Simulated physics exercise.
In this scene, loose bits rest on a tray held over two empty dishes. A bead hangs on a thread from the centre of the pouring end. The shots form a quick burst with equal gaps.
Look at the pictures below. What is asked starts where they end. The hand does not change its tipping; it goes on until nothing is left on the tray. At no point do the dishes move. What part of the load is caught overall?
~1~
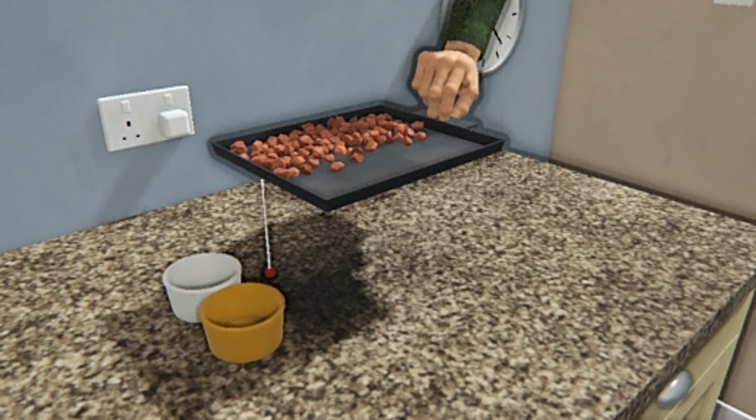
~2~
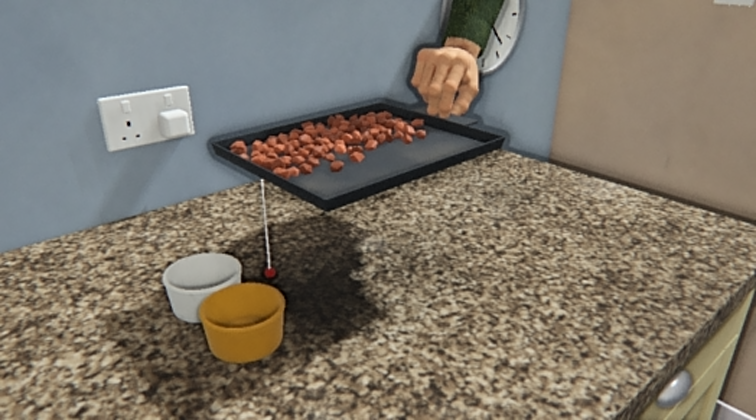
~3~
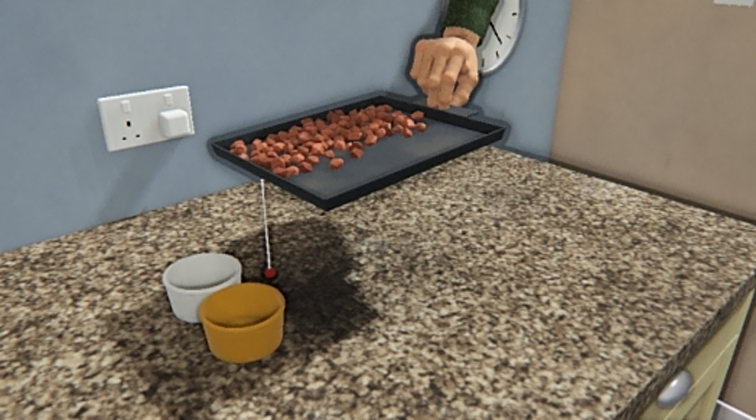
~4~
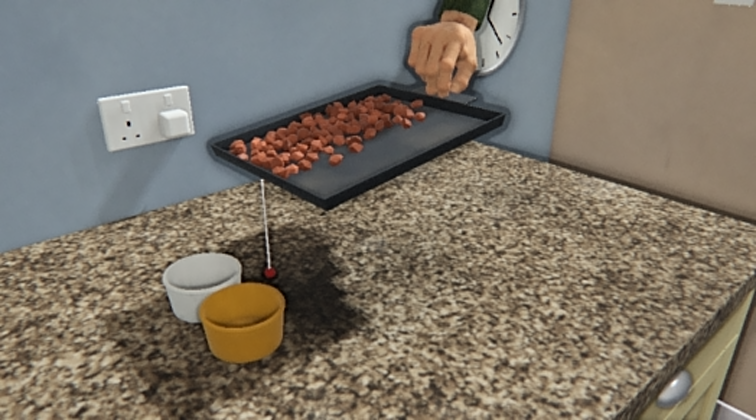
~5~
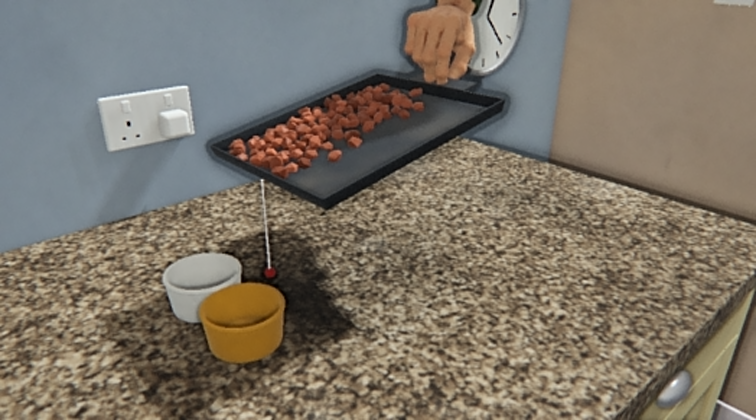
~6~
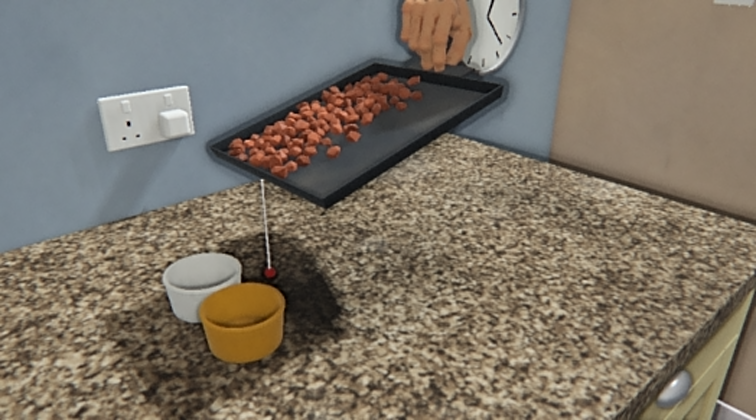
Most reaches the dishes.
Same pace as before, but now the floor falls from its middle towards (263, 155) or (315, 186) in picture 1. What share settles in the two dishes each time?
40 % and 20 %.
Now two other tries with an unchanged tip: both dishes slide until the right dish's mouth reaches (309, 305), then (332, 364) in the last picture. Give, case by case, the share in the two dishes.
About 0 per cent, then about 10 per cent.
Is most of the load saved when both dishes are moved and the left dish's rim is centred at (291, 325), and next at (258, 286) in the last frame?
For the two tries in order: Not as much as half, not as much as half.
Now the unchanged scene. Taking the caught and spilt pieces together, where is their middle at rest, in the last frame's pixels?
Roughly pixel (213, 303).
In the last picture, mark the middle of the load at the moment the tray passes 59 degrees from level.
The load is centred around (248, 136).
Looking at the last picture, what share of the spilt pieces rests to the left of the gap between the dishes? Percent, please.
Around 90 per cent, give or take.
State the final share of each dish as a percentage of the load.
The left dish keeps near 50 in a hundred, the right dish near 30 in a hundred.
Shortly afterwards, tray tipped steeply; all but a few on the tray; only a few in the left dish; a little in the air.
Next, tray tipped right over; a little on the tray; near a quarter in the right dish; near half in the left dish; a little outside both; a little in the air.
Some moments later, tray tipped past a quarter turn; near a third in the right dish; near half in the left dish; a little outside both.
In the end, tray tipped past a quarter turn; near a third in the right dish; near half in the left dish; a little outside both.
